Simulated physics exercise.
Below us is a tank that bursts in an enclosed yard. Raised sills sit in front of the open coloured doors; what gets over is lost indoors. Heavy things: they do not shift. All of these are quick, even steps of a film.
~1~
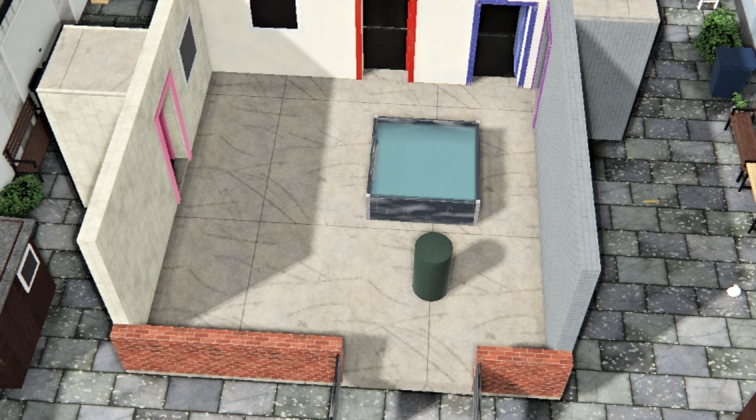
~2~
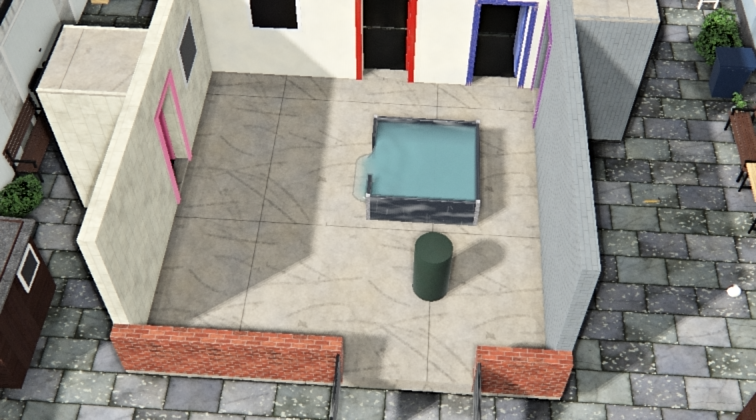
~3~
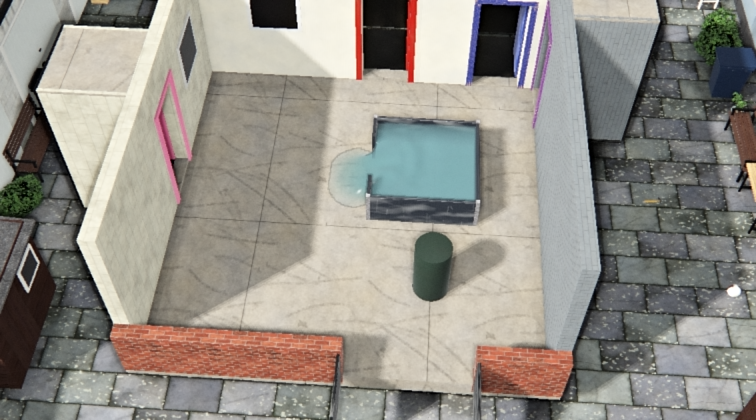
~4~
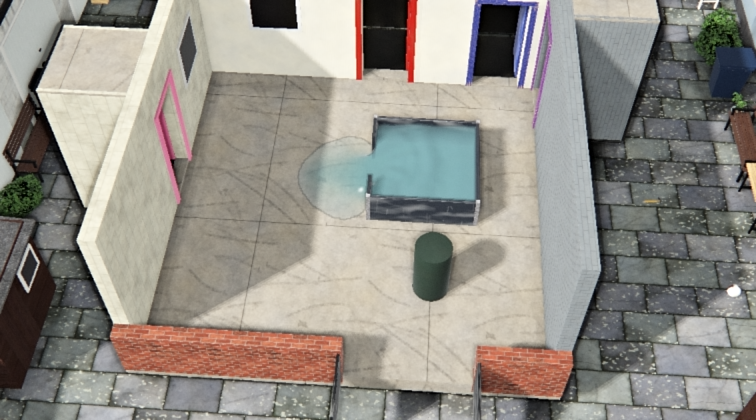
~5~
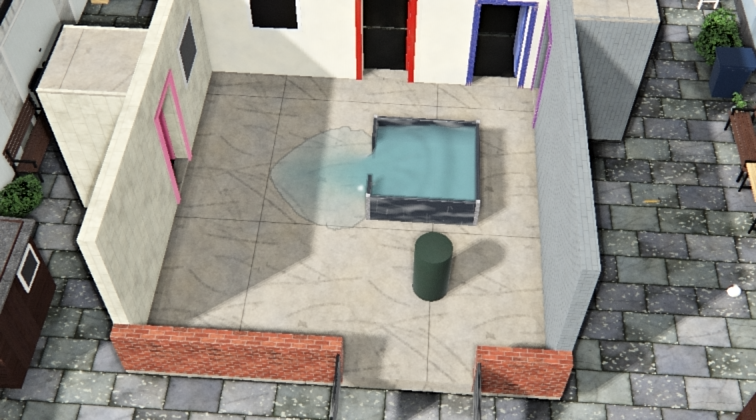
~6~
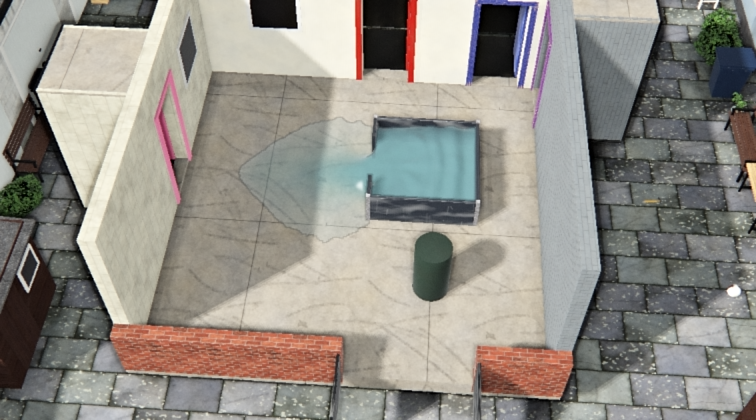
A tank of still water opens on its left side and water spreads leftward across the yard.
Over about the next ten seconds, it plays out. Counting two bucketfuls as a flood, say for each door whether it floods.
The purple door sees no more than two buckets come in. The pink door sees more than two buckets come in. The red door sees no more than two buckets come in. The blue door sees no more than two buckets come in.
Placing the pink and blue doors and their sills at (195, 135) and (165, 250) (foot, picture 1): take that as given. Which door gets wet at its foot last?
That's the purple-painted one.
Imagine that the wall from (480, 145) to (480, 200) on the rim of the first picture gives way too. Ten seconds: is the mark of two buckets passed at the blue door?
Blue door: Over the line.
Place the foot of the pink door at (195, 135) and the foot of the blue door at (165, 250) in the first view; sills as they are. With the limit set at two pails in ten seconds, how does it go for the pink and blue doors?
In that case the pink door runs over the limit and the blue door runs over the limit.
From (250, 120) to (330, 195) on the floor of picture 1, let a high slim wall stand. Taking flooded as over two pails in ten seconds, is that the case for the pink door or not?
Reading: Pink gets too little.
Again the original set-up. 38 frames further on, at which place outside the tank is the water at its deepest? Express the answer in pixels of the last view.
Around (141, 349).
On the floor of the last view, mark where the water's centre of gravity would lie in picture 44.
That comes out near (308, 197).
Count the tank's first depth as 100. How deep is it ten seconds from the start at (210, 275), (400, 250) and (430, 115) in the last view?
10, 4, 6 %.
A moment on, water covers 25 % of the floor; the purple door not reached, the pink door under two buckets in, the red door not reached, the blue door not reached.
Next, water covers 40 % of the floor; the purple door not reached, the pink door over two buckets in, the red door not reached, the blue door not reached.
Then, water covers 40 % of the floor; the purple door not reached, the pink door far over two buckets in, the red door not reached, the blue door not reached.
Later, water covers 60 % of the floor; the purple door not reached, the pink door far over two buckets in, the red door wet at the sill, nothing in, the blue door not reached.
In the end, water covers 85 % of the floor; the purple door wet at the sill, nothing in, the pink door far over two buckets in, the red door wet at the sill, nothing in, the blue door wet at the sill, nothing in.
